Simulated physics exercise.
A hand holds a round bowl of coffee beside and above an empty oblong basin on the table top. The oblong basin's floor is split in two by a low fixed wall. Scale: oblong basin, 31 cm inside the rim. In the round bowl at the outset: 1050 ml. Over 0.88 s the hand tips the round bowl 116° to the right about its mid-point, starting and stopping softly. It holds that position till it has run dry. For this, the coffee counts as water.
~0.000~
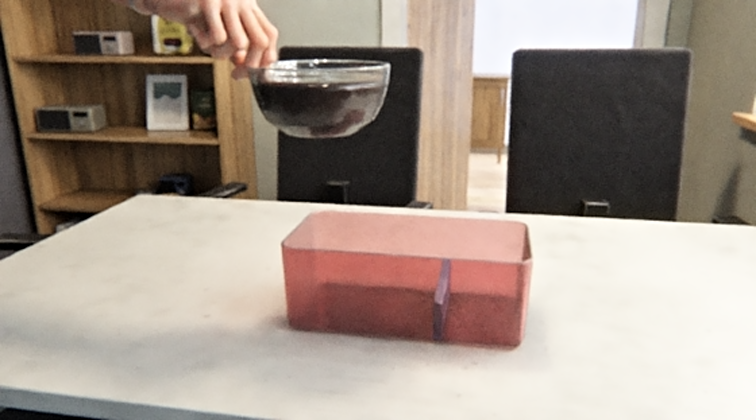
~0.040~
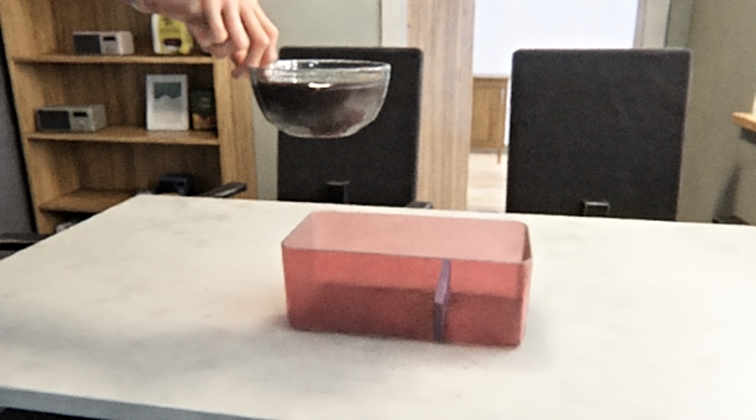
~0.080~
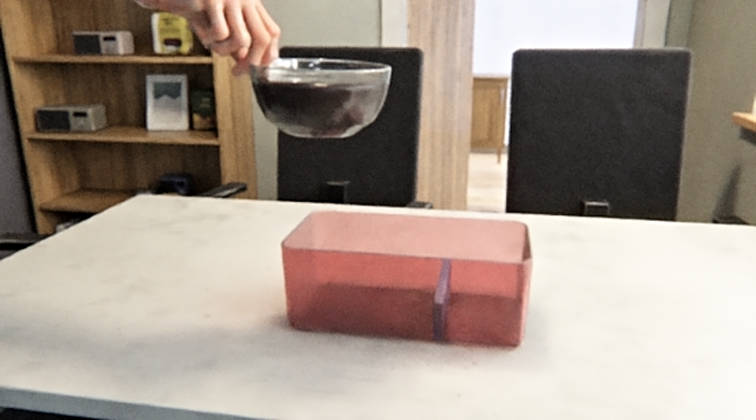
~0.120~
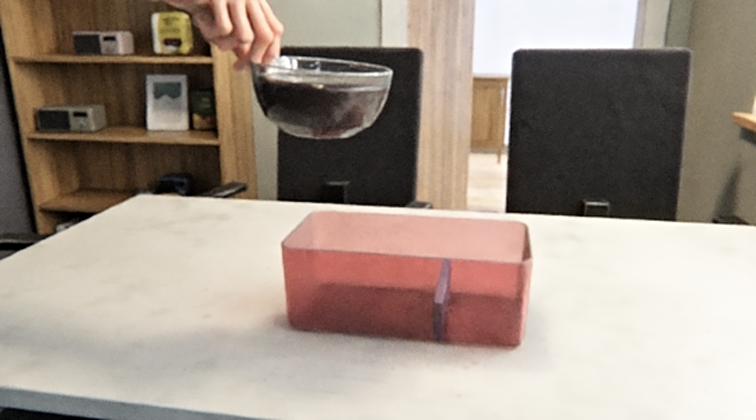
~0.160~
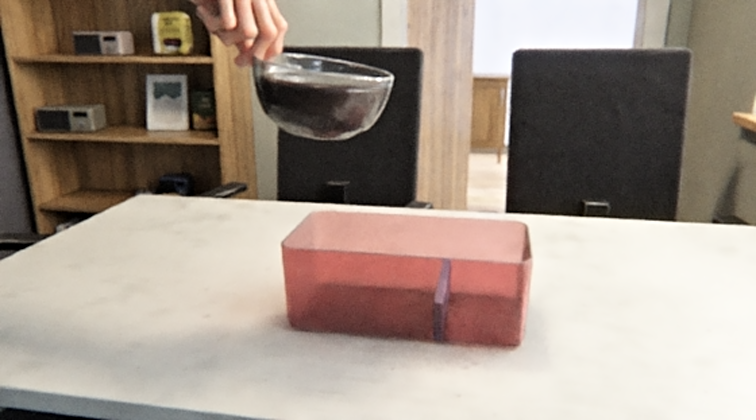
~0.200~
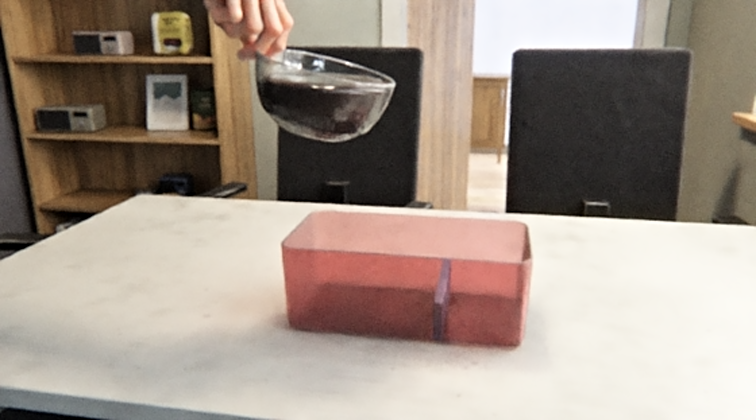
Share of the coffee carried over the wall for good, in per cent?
Near 32 per cent.
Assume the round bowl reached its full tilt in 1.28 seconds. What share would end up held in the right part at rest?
Then it comes to around 45 per cent.
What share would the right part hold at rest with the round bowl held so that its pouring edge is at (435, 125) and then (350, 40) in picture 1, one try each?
The first try gives around 60 percent, the second around 10 percent.
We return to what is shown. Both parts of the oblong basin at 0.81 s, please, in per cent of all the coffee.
Near 58 on the left, 28 on the right.
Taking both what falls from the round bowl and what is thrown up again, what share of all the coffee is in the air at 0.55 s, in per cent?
Share: Roughly 50 per cent.
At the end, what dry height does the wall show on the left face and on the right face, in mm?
I'd say some 26 mm on the left and some 26 mm on the right.
Then, 0.55 s in, the tilt is 81° and 35 per cent is still to pour, 5 is left of the wall and 11 right of it.
Then, 0.81 s in, the tilt is 114° and 0 per cent is still to pour, 57 is left of the wall and 28 right of it.
Then, 1.09 s in, the tilt is 116° and 0 per cent is still to pour, 64 is left of the wall and 32 right of it.
Then, 1.38 s in, the tilt is 116° and 0 per cent is still to pour, 64 is left of the wall and 32 right of it.
Finally, 64 per cent lies left of the wall, 32 right of it and 4 outside.
